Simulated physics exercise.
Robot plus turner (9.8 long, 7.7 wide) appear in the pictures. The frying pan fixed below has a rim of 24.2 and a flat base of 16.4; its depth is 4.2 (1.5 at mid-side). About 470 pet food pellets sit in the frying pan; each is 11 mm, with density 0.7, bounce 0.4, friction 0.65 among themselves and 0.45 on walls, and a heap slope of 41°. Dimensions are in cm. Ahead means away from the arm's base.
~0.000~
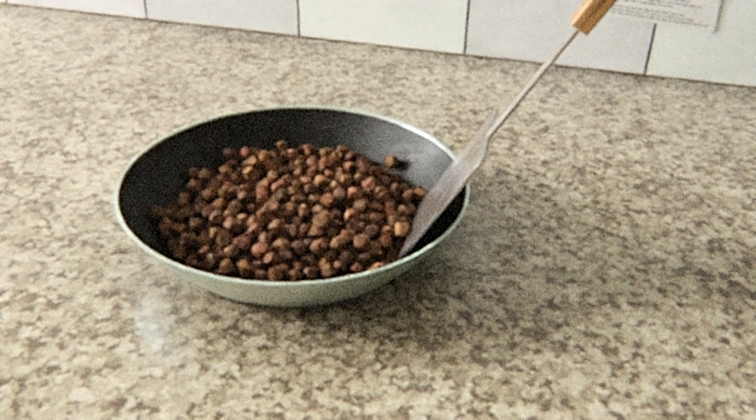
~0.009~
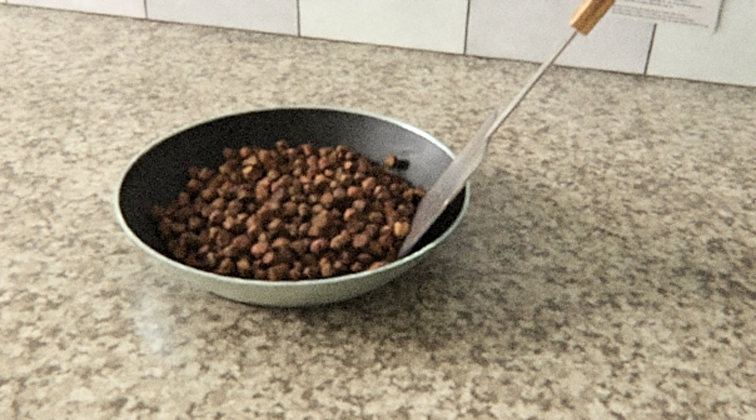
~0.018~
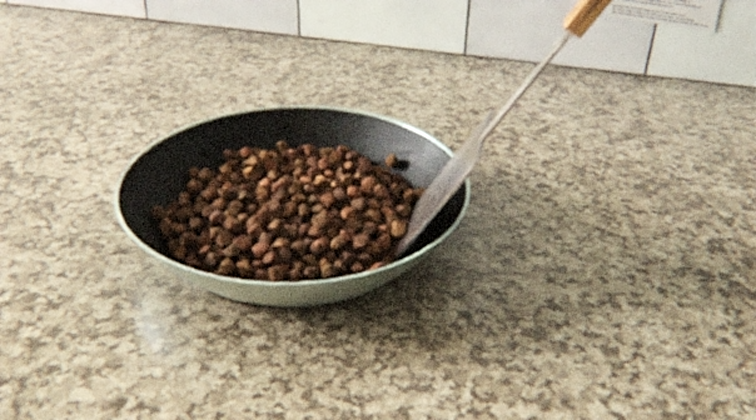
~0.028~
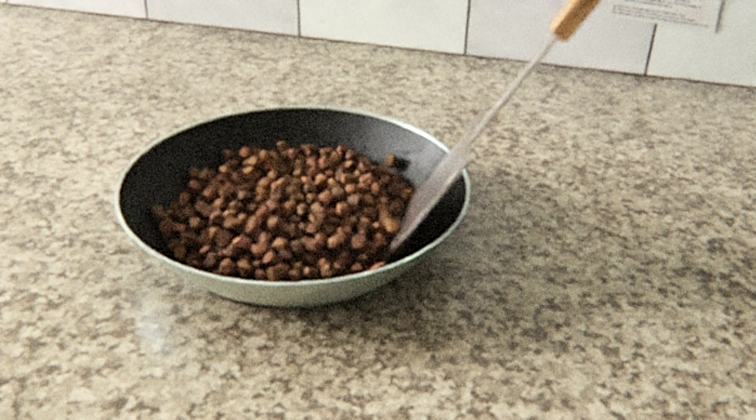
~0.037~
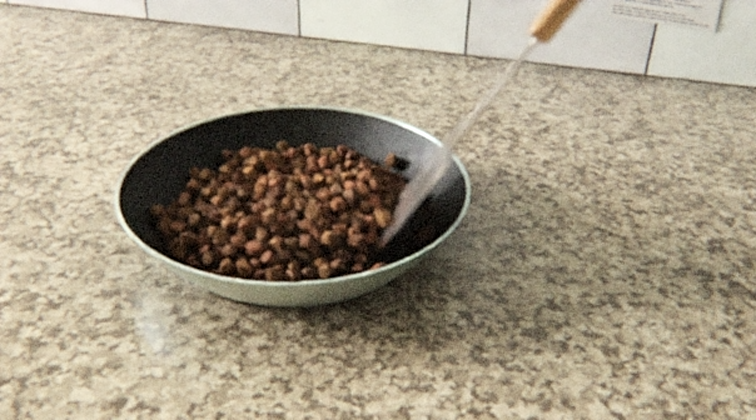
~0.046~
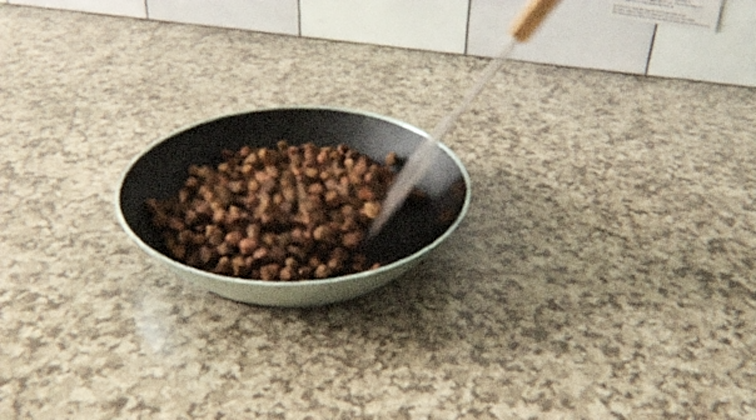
We see a turner with a wooden handle resting in a dark frying pan of brown pellets on a speckled countertop; it then moves left, pushing the pellets leftward and exposing more of the pan's right side.
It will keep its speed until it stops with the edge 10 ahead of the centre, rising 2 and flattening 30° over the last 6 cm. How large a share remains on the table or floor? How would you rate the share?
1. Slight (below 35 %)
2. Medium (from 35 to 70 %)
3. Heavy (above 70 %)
2, medium (from 35 to 70 %).
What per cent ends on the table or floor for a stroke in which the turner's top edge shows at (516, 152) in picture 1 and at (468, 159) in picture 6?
I'd put it at roughly 40 per cent.
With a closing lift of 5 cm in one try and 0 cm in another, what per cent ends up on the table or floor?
I'd put it near 40 in a hundred, then near 50 in a hundred.
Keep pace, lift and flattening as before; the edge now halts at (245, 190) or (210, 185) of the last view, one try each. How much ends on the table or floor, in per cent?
Around 5 per cent for the first try and 20 per cent for the second.
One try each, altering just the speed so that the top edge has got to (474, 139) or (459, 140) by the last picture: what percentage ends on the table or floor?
Near 35 per cent in the first try and near 40 per cent in the second.
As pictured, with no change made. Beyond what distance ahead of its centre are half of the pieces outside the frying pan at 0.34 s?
Around 24 centimetres ahead.
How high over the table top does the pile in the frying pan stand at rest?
Close to 5.0 centimetres high.
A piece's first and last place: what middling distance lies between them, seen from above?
It comes to some 10 cm.
After 0.08 s, sloping 60°, highest piece 13 above the table; 472 in the frying pan, 2 on the blade or in flight.
After 0.12 s, sloping 55°, highest piece 21 above the table; 467 in the frying pan, 7 on the blade or in flight.
After 0.34 s, sloping 30°, highest piece 36 above the table; 245 in the frying pan, 73 on the table or floor, 156 on the blade or in flight.
After 1.39 s, sloping 30°, highest piece 5 above the table; 245 in the frying pan, 229 on the table or floor.
In the end, 245 in the frying pan, 229 on the table or floor. That is 48 % on the table or floor.
